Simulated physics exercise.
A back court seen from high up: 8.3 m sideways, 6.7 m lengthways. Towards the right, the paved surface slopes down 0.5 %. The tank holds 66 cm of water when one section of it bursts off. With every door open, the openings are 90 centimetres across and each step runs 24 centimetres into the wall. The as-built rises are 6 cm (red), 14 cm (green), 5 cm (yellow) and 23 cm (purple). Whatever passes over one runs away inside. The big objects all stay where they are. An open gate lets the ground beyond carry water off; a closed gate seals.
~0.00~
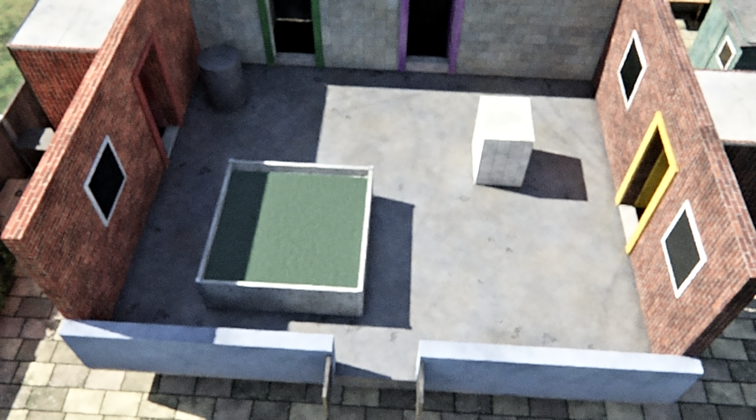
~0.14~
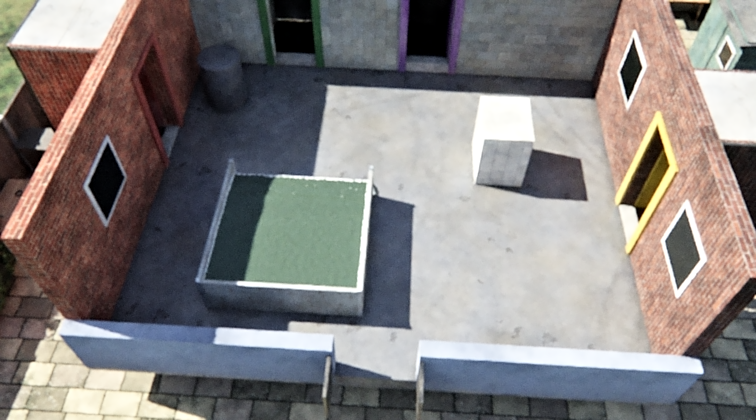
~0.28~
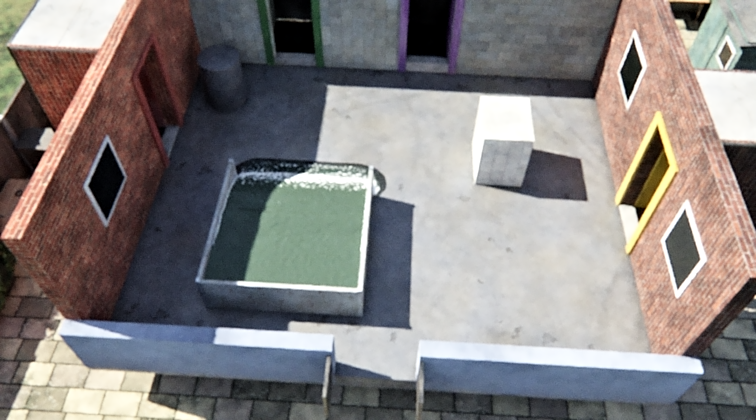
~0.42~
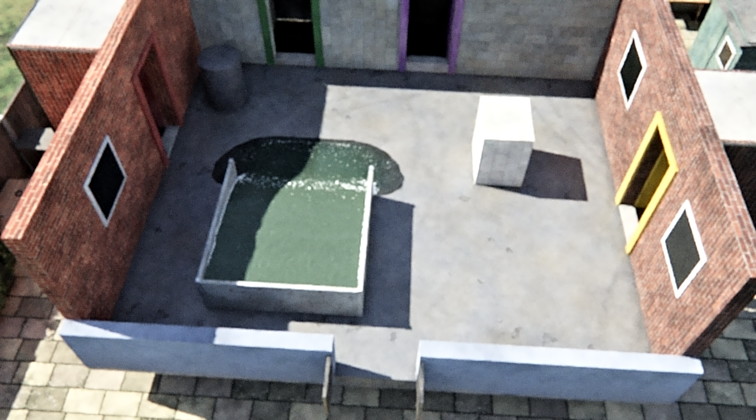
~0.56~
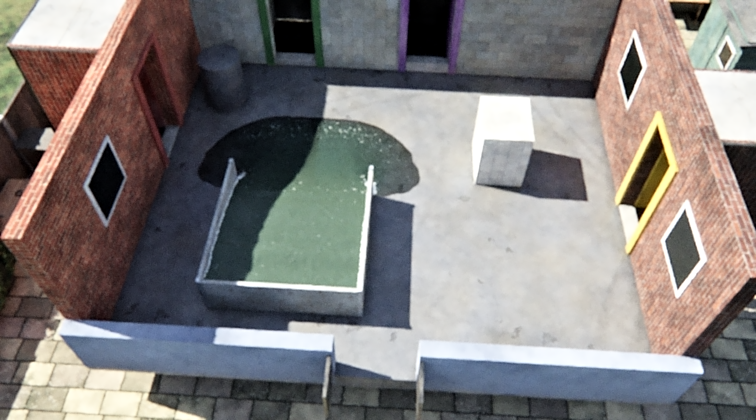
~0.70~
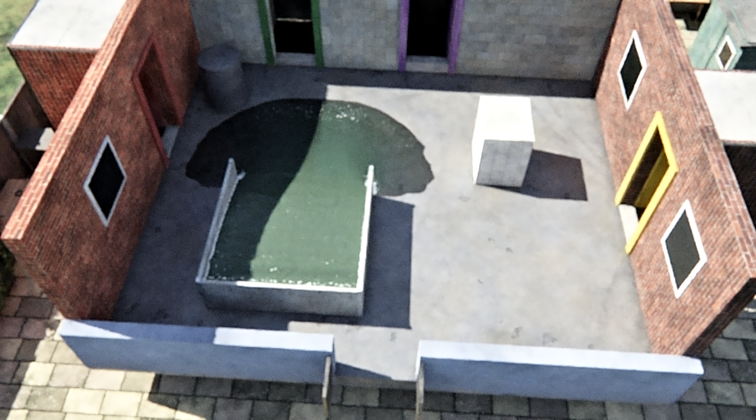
Green water pours from the far side of a square tank and spreads across the grey courtyard.
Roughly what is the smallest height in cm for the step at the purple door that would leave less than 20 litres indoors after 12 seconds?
Close to 17 cm.
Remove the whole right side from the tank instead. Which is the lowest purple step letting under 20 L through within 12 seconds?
Close to 5.5 cm at the least.
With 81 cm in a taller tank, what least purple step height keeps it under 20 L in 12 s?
Step height: Approx. 22 cm.
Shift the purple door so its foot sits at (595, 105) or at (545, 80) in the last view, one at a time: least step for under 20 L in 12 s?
Around 21 and 12.0 cm respectively.
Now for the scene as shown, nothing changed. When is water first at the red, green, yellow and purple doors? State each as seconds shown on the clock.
Red: 1.2 s; green: 1.0 s; yellow: 4.5 s; purple: 1.4 s.
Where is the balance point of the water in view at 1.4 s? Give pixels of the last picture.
The water is centred near (307, 193).
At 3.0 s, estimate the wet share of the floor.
Roughly 40 percent of the floor is wet.
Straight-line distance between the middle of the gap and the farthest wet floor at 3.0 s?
The front is some 6.6 m out.
After 1.4 s water covers 30 % of the floor, deepest (36 cm) near (337, 68); it has not reached the purple door.
After 3.0 s water covers 40 % of the floor, deepest (36 cm) near (204, 61); 23 cm at the purple door, 1 litre in over its 23 cm step.
After 12.0 s water covers 100 % of the floor, deepest (14 cm) near (653, 358); 7 cm at the purple door, 2 litres in over its 23 cm step.
At the purple door as built, the water arrived by 1.5 s and peaked near 25 cm at 2.4 s.
Run again over the same 12 s with other heights there, 36 litres in over 15 cm, 9 litres over 20 cm. The limit of 20 litres is kept from about 17 cm up.
